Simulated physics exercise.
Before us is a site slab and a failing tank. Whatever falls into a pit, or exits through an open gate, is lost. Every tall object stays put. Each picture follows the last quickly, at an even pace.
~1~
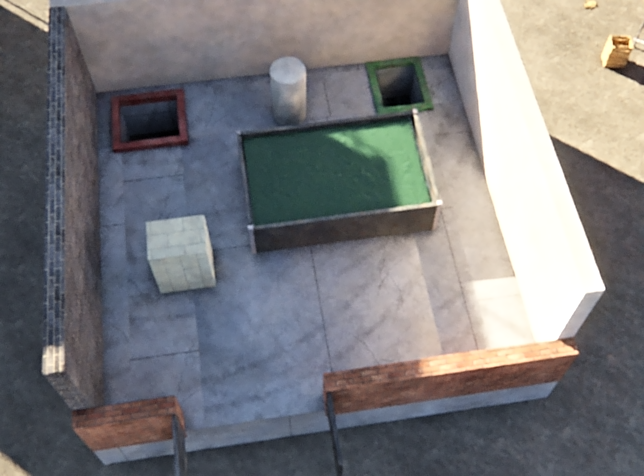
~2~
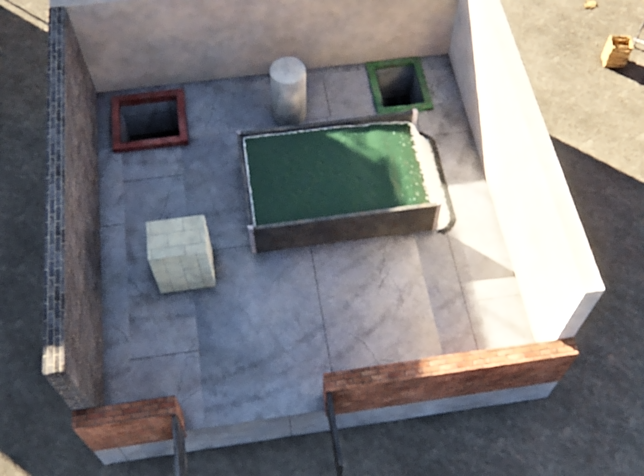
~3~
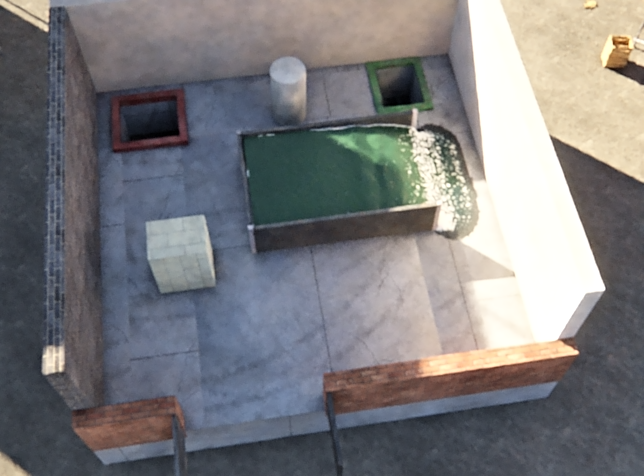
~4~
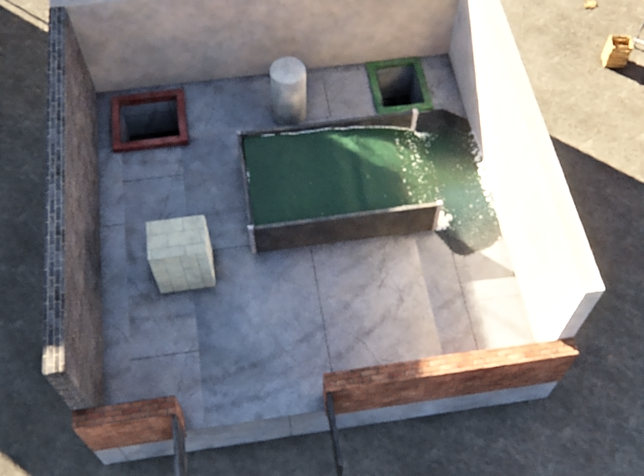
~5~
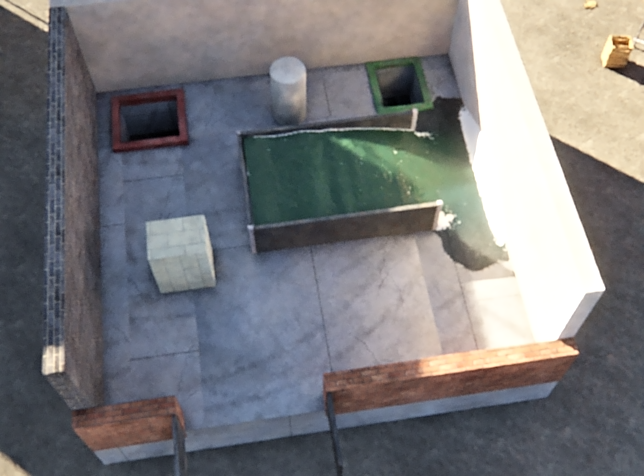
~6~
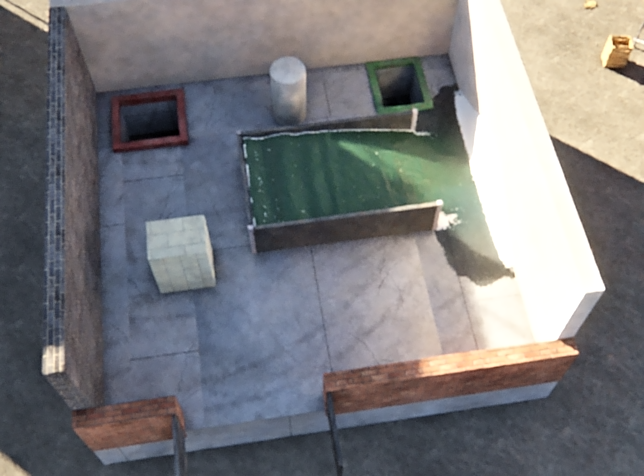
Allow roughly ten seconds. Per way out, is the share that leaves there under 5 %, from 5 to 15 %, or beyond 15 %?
One by one: The gate is going to fail to land outside five to fifteen per cent; the red pit is going to fail to get to five per cent; the green pit is going to fail to stay at fifteen per cent or less.
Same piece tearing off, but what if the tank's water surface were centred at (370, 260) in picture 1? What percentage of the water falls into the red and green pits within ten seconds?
Estimated shares - red: Some 0 in a hundred; green: Some 20 in a hundred.
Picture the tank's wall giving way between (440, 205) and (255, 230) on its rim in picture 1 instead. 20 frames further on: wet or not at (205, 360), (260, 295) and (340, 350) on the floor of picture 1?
Soaked, then soaked, then soaked.
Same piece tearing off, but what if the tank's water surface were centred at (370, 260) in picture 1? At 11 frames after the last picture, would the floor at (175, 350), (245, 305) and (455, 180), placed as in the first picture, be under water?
Okay, first one high and dry, second one high and dry, last one got wet.
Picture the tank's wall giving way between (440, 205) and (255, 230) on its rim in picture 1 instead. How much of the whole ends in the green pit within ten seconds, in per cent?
Green takes 12 in a hundred.
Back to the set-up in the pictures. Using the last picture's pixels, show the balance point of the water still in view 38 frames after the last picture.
The water's middle lies around (344, 243).
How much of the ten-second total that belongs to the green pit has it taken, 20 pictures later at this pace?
Around 60 %.
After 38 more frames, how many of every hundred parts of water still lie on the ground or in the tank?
72 %.
A moment on, water covers 15 % of the floor; the gate 0 %, the red pit 0 %, the green pit 0 %.
Next, water covers 25 % of the floor; the gate 0 %, the red pit 0 %, the green pit 4 %.
Then, water covers 45 % of the floor; the gate 0 %, the red pit 0 %, the green pit 16 %.
Later, water covers 80 % of the floor; the gate 2 %, the red pit 0 %, the green pit 26 %.
In the end, water covers 95 % of the floor; the gate 7 %, the red pit 0 %, the green pit 28 %.
